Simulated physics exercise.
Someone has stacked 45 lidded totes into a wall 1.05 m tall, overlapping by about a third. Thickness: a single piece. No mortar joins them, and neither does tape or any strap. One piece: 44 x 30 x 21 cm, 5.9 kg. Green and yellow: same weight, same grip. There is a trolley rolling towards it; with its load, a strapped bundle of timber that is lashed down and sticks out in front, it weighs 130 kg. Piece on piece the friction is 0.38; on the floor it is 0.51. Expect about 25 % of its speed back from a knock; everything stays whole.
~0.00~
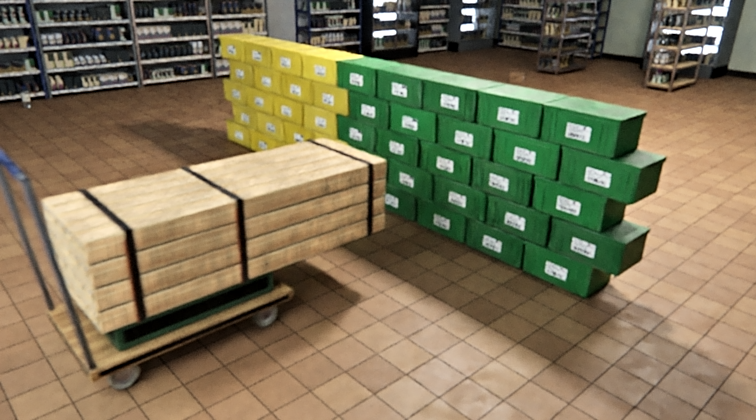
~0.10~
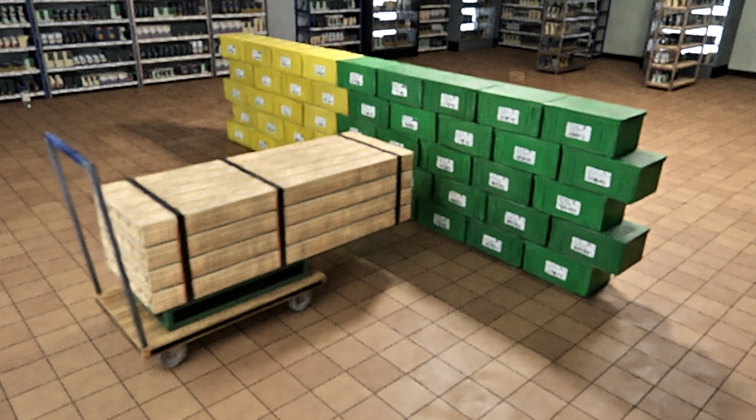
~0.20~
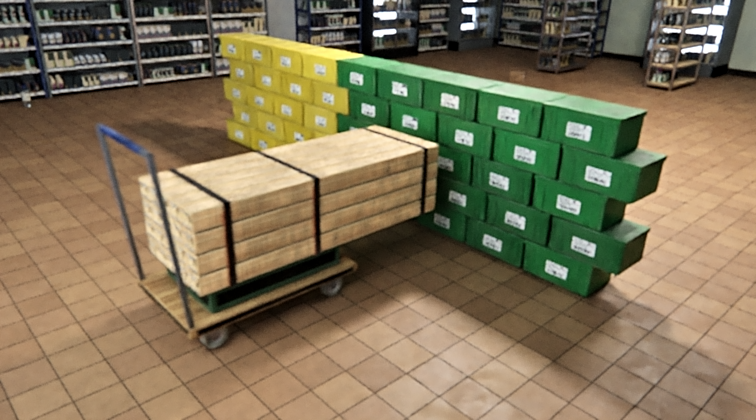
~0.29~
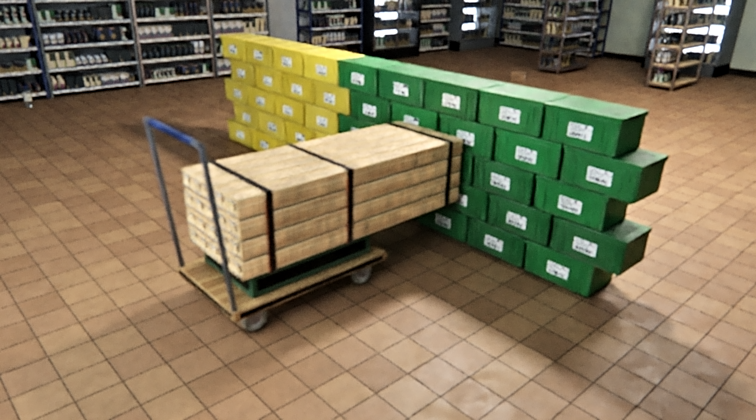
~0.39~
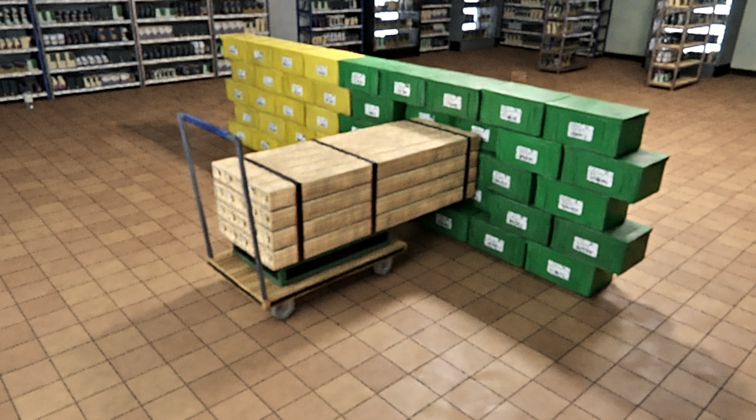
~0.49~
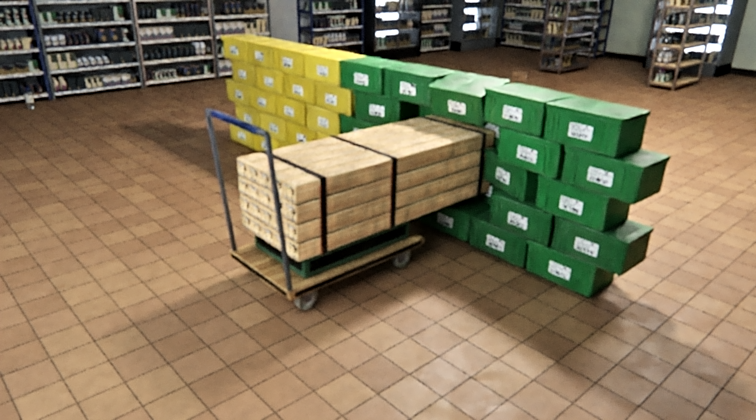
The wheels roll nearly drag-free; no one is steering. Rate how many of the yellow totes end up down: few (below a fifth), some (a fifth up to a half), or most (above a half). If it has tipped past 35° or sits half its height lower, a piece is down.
Few.
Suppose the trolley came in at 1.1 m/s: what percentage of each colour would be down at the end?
Share down, in per cent: Yellow 0, green 0.
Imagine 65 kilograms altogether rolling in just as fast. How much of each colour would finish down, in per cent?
Share down - yellow: 0; green: 60 (per cent).
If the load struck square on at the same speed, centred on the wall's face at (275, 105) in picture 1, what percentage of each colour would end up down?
The yellow ones would be 50 per cent down and the green ones 0 per cent.
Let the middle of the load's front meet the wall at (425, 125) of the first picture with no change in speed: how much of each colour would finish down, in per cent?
You'd end up with yellow at 0 and green at 20 percent down.
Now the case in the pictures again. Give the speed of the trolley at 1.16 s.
I'd put it at roughly 0.6 m/s.
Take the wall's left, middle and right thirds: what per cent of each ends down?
The left third ends at 0 per cent, the middle at 40 per cent and the right at 50 per cent.
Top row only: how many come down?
4.
After 0.68 s, load 50 cm past the wall's line, still rolling; none of the 20 yellow totes down (3 of 45 in all colours); top yellow tote unmoved; top green tote leaning 17°.
After 1.16 s, load 93 cm past the wall's line, still rolling; none of the 20 yellow totes down (6 of 45 in all colours); top yellow tote unmoved; top green tote 10 cm lower.
After 2.06 s, load 1.03 m past the wall's line, still rolling; none of the 20 yellow totes down (13 of 45 in all colours); top yellow tote unmoved; top green tote 10 cm lower.
At rest (4.2 s), load 1.02 m past the wall's line, stopped; none of the 20 yellow totes down (13 of 45 in all colours); top yellow tote unmoved; top green tote 10 cm lower. That is 0 per cent. As the last picture would show them, middles, top yellow tote near (334, 68), top green tote near (529, 101).
